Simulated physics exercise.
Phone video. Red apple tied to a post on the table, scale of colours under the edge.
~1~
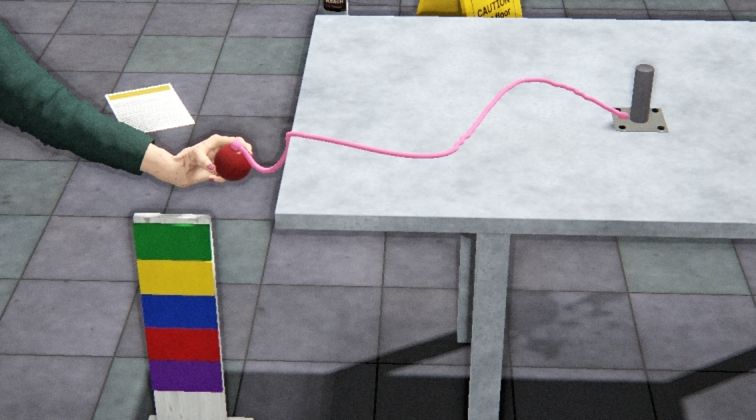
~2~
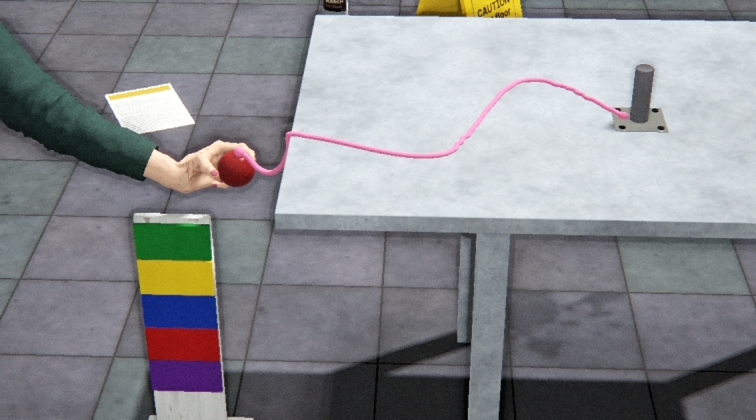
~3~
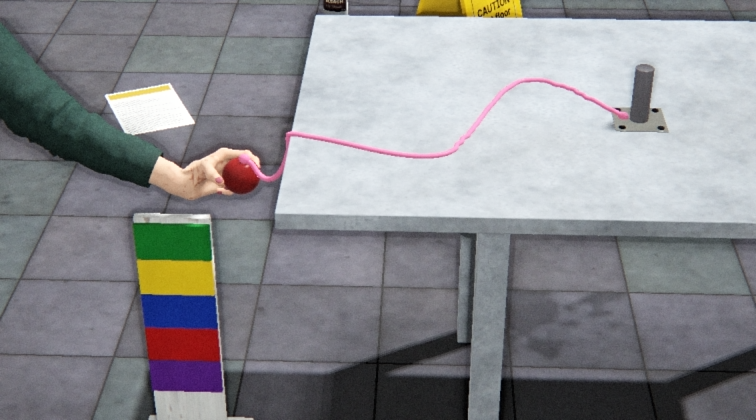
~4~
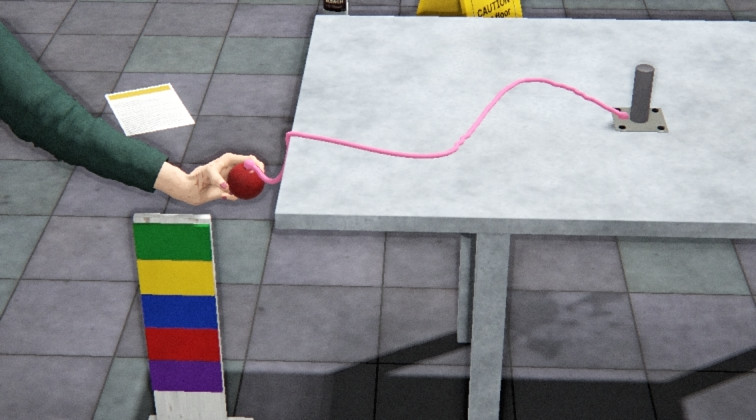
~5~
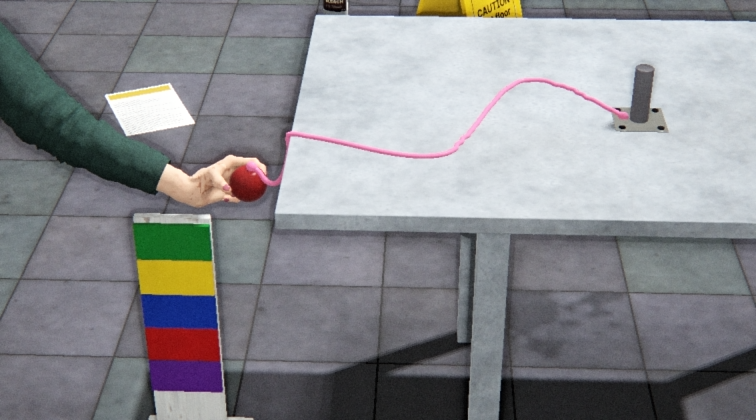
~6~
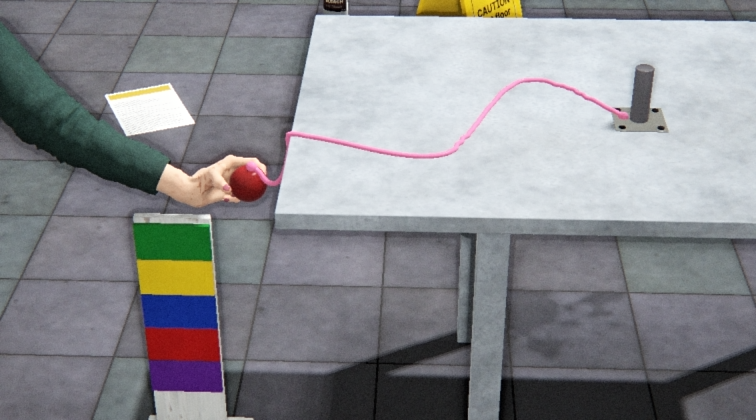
A hand in a dark green sleeve holds a red ball-like object just off the left edge of a pale grey table, seen from above in a room with a grey tiled floor. A pink cord winds from it across the tabletop to a grey post, above a board banded green, yellow, blue, red and purple. The hand shifts the object slightly down and right, then stays still.
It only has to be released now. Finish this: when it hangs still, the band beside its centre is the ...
When it hangs still, the band beside its centre is the red one.
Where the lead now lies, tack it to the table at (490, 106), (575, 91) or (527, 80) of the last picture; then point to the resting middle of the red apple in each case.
Going try by try, I'd put it close to (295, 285), then (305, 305), and finally (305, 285).
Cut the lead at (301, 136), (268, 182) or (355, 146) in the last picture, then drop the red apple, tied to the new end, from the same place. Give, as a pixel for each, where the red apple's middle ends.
First (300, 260), then (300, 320), then (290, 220).
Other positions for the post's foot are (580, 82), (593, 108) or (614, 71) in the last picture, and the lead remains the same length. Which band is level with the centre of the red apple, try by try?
Result 1: Purple. Result 2: Purple. Result 3: Red.
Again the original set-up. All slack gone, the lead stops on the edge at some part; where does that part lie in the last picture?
At (440, 155), roughly.
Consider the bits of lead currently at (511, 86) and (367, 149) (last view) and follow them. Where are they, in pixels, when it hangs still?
First one: (467, 115); second one: (296, 175).
Soon after, apple near (295, 309); level with blue.
After that, apple near (308, 323); level with red.
In the end, apple near (305, 331); level with red. The red one.
